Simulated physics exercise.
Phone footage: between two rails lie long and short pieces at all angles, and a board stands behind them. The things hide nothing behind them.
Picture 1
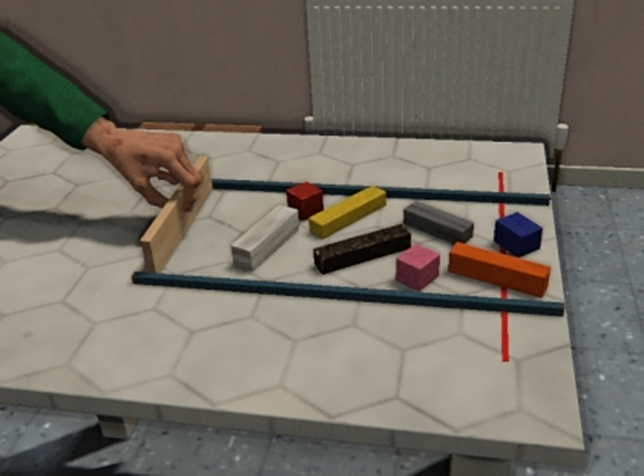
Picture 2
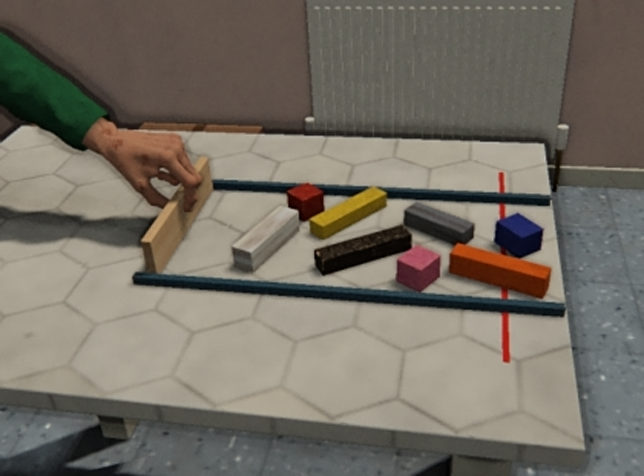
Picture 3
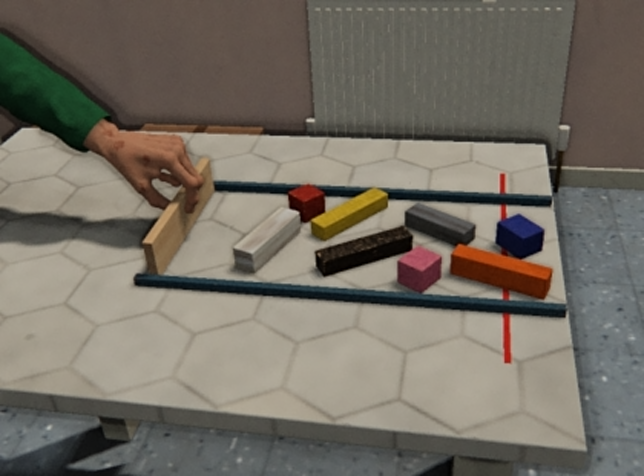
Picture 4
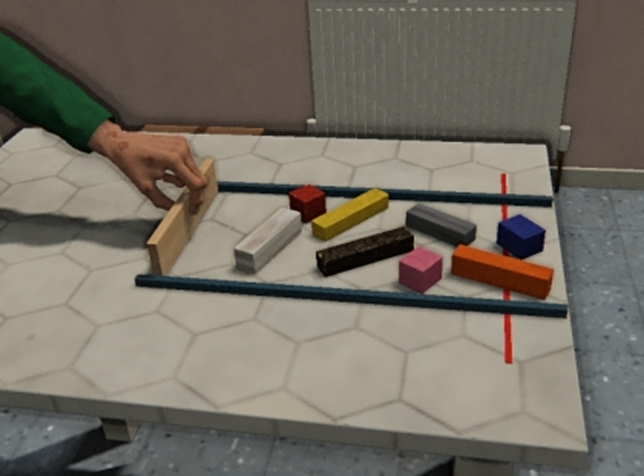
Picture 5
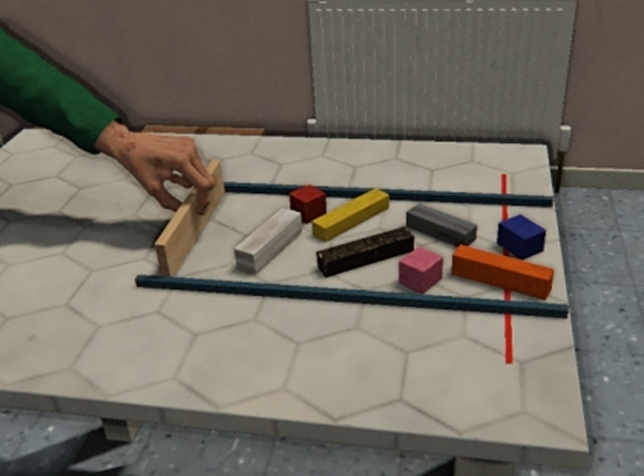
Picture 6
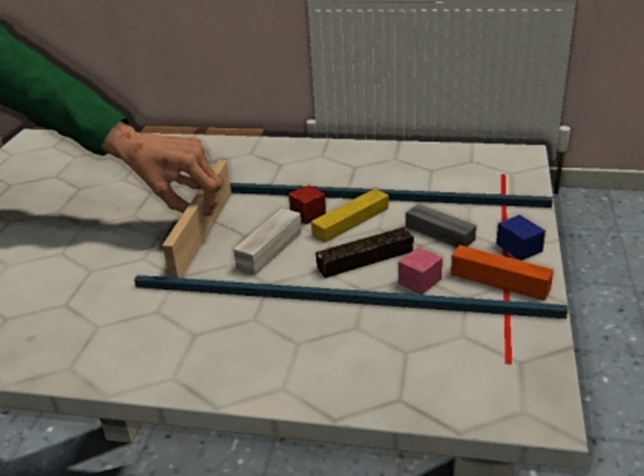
Wooden board held by a green-sleeved hand sliding slightly right between two rails, behind scattered coloured blocks and bars lying still.
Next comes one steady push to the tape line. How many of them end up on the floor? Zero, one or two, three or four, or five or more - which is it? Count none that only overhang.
It sends over the edge three or four pieces.
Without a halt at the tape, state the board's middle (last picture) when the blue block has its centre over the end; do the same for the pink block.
The blue block gives roughly (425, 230), the pink block roughly (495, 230).
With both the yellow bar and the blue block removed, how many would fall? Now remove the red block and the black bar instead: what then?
First try 2, second try 2.
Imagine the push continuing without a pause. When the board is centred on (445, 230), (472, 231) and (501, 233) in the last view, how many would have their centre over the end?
The numbers past the end are 1, 2 and 4.
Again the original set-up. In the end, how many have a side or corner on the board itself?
The number is 2.
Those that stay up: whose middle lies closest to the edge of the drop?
That would be the black bar.
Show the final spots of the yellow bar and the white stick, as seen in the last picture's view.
In order, first (545, 225), then (519, 254).
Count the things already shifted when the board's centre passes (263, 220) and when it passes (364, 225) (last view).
At that stage 1; at the next, 6.
Soon after, none off yet; blue block at rest near (520, 237); orange bar at rest near (501, 272); grey stick at rest near (440, 226).
After that, none off yet; blue block displaced about its own width near (548, 244); orange bar moving near (510, 275); grey stick displaced about its own width near (492, 232).
In the end, the number that fall off is three or four; gone, pink block, grey stick, orange bar and blue block.
